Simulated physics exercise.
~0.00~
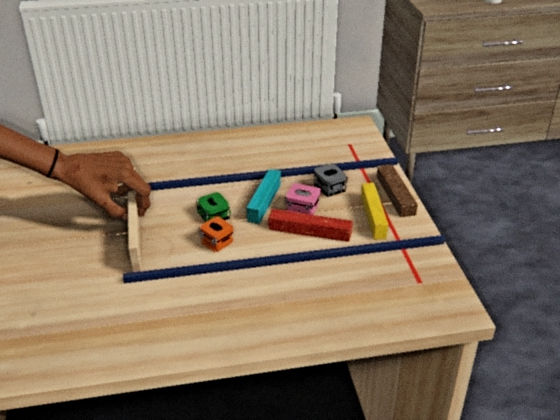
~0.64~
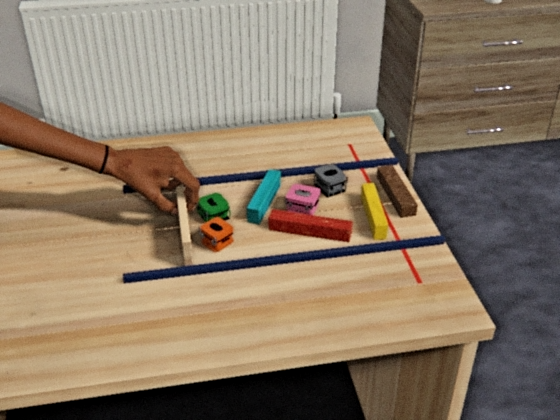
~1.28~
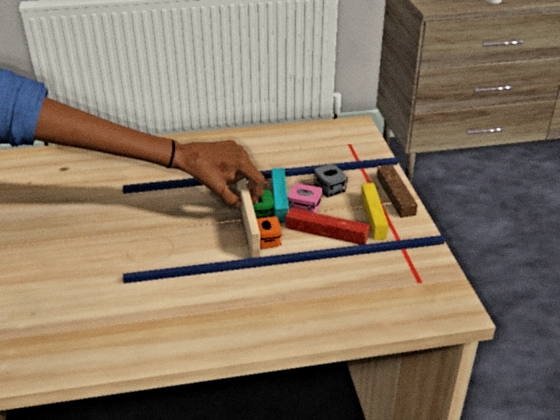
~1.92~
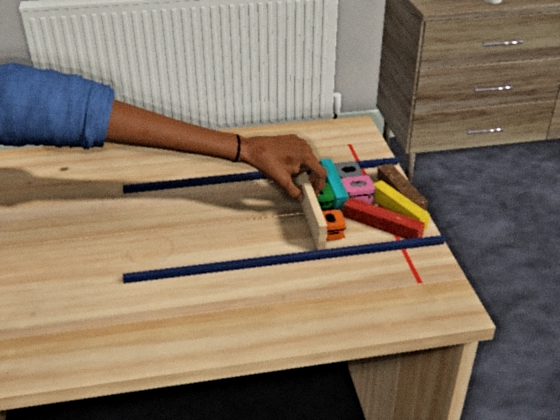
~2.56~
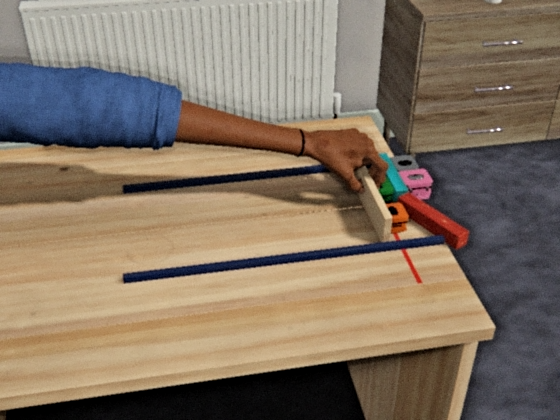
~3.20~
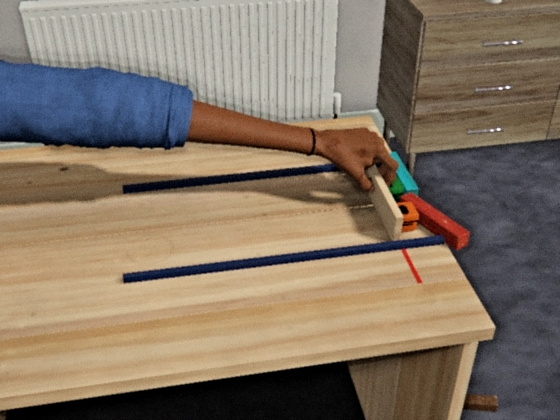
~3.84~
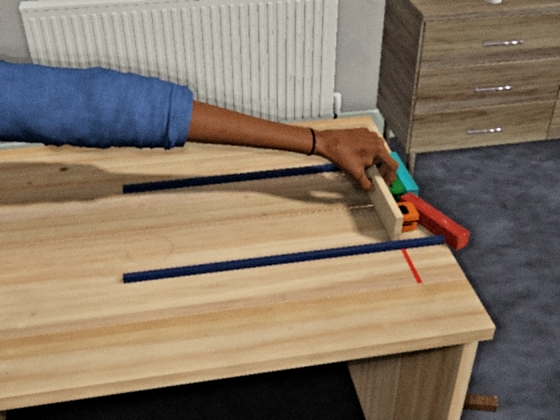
A hand pushed an upright wooden board rightward between two blue rails, sweeping a jumble of colored blocks toward the table's edge until the yellow, brown, pink and grey ones went over, while the red, teal, green and orange pieces stayed at the edge.
